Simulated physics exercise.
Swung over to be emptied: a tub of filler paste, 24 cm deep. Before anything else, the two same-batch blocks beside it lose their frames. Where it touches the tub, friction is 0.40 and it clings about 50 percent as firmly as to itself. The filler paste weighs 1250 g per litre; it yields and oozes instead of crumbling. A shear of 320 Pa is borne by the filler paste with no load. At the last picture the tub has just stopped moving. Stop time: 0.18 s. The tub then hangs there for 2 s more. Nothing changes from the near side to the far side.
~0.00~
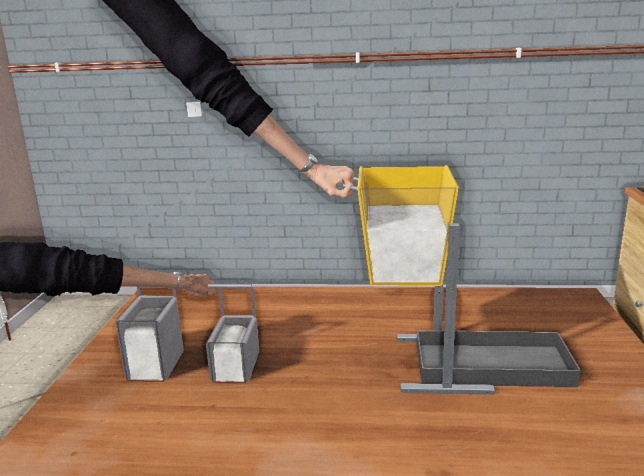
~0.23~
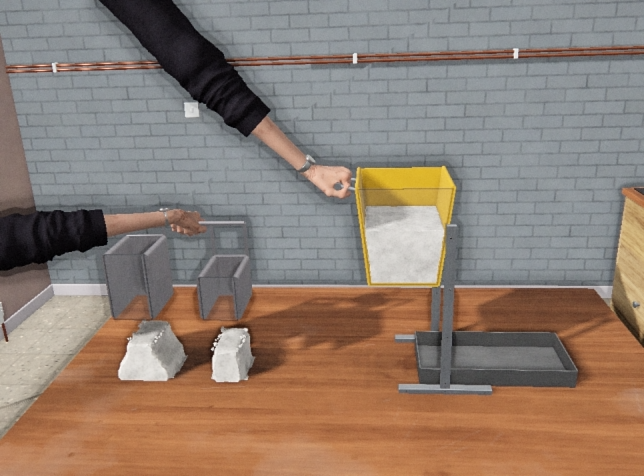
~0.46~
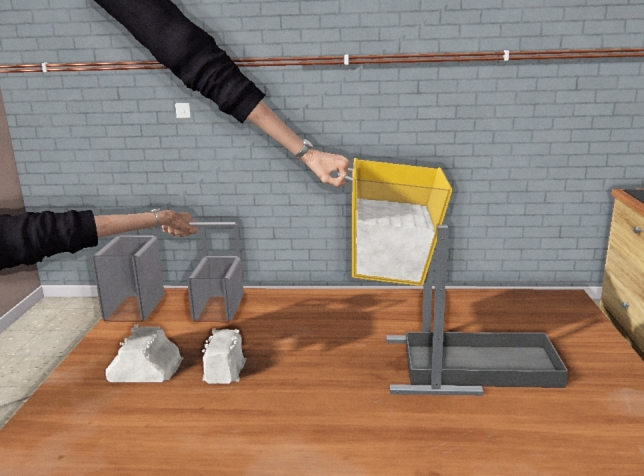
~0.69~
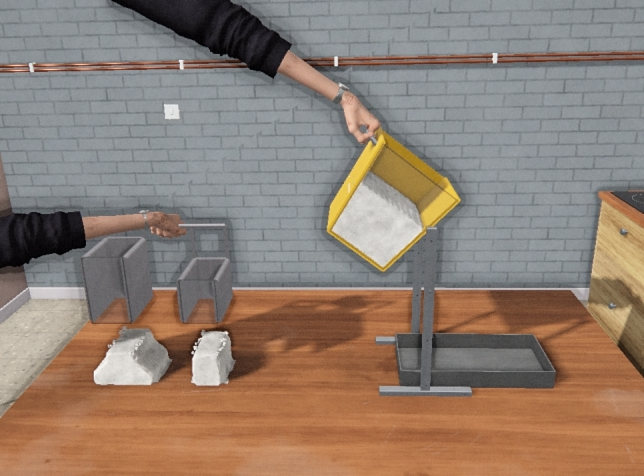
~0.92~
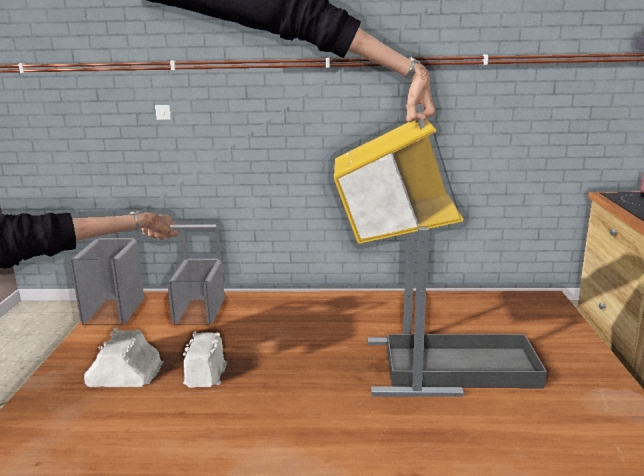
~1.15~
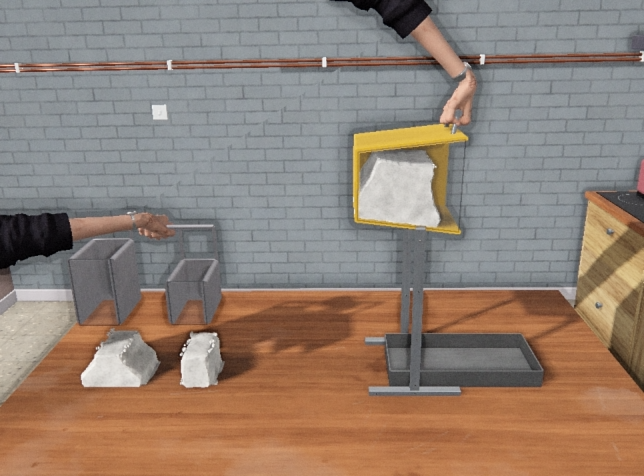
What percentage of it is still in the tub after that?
About 62 %.
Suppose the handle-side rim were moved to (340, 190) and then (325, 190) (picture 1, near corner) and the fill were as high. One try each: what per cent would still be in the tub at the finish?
I'd say near 45 percent the first time and near 40 percent the second.
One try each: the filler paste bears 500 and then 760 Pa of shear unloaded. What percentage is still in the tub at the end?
Result: 100 % for the first case, 100 % for the second.
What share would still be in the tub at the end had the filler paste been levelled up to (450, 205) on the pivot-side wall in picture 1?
40 %.
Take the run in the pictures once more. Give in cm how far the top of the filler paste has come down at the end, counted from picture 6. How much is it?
The top ends up some 8 cm below its level in the last picture.
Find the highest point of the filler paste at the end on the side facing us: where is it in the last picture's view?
Looking at the last picture, I'd put it at about (386, 196).
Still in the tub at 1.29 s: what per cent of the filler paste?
About 95 %.
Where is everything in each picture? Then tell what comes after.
The first picture shows handle-side rim at (362, 188), tilt 0 degrees; top of the filler paste at (371, 229); blocks stand 15 cm, 9.9 cm (left to right).
The second picture shows handle-side rim at (359, 189), tilt 0 degrees; top of the filler paste at (369, 230); blocks stand 11 cm, 9.6 cm (left to right).
The third picture shows handle-side rim at (357, 179), tilt 7 degrees; top of the filler paste at (362, 222); blocks stand 10 cm, 9.5 cm (left to right).
The fourth picture shows handle-side rim at (385, 144), tilt 38 degrees; top of the filler paste at (364, 185); blocks stand 10 cm, 9.5 cm (left to right).
The fifth picture shows handle-side rim at (435, 132), tilt 71 degrees; top of the filler paste at (393, 156); blocks stand 10 cm, 9.5 cm (left to right).
The sixth picture shows handle-side rim at (466, 141), tilt 91 degrees; top of the filler paste at (383, 161); blocks stand 10 cm, 9.5 cm (left to right).
After 1.29 s, the tub is at 91 degrees and holds 96 %.
After 1.46 s, the tub is at 91 degrees and holds 72 %.
After 1.63 s, the tub is at 91 degrees and holds 62 %.
After 1.80 s, the tub is at 91 degrees and holds 62 %.
After 3.15 s, at the end, the tub is at 91 degrees and holds 62 %.
